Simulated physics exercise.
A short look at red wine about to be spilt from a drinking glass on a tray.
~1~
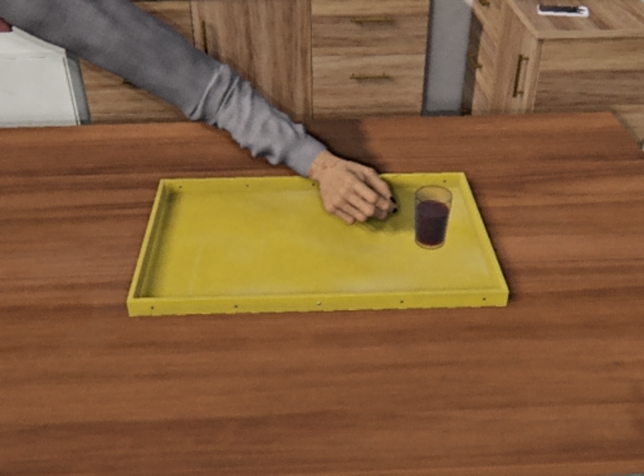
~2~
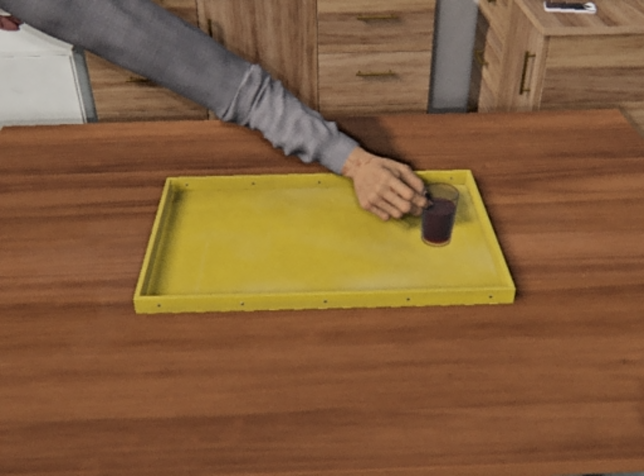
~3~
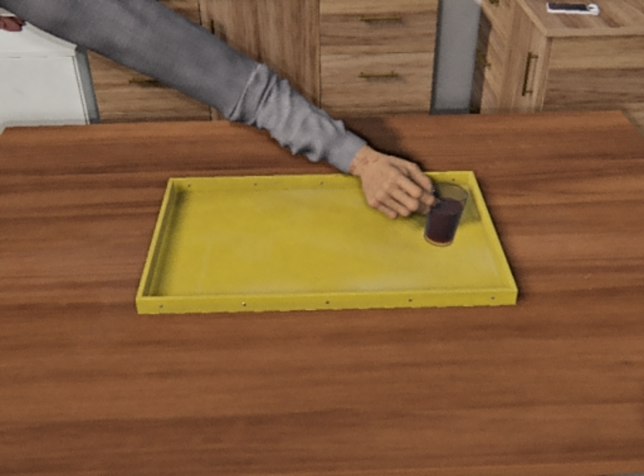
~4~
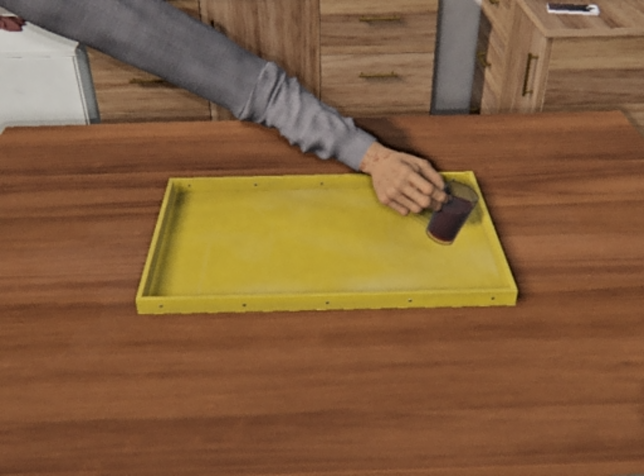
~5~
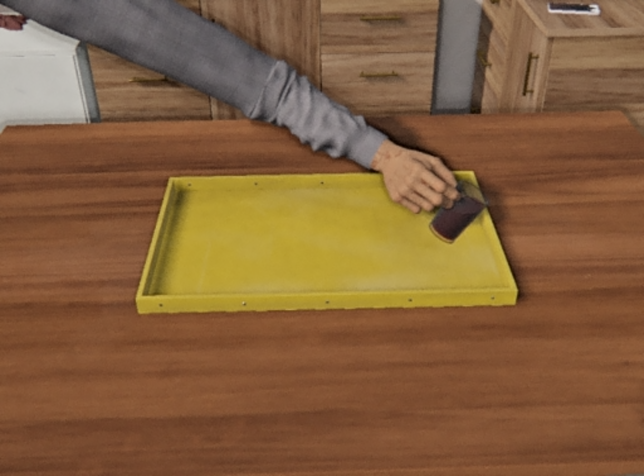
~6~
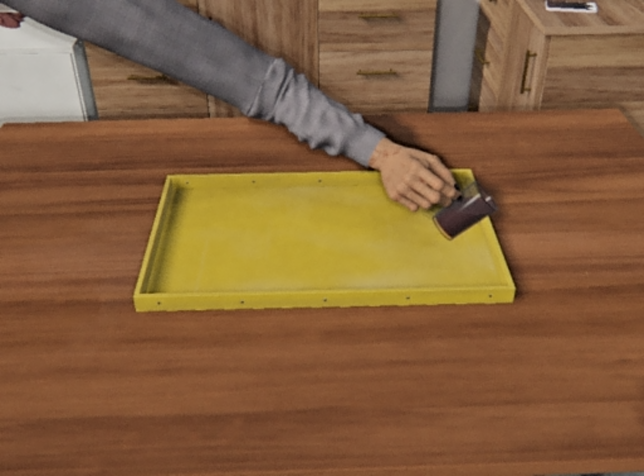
At first, a glass of dark red liquid stands upright near the right end of a yellow tray on a wooden table, with a gray-sleeved arm reaching in from the left. The hand moves right and pushes the glass, which leans further and further to the right, its base still over the tray.
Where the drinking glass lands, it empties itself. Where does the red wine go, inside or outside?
I reckon the tray will not do its job here.
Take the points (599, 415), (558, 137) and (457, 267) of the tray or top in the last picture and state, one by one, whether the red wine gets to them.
Going in the order asked, the first spot is outside the spill, the second is outside the spill and the third is outside the spill.
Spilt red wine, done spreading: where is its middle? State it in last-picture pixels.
It settles with its centre at about (638, 233).
Next, the drinking glass lies across the rim; the puddle covers about as much as a plate; the table is getting wet.
After that, the puddle covers about as much as a tray; the table is getting wet.
Finally, the puddle covers about as much as a tray; the table is getting wet.
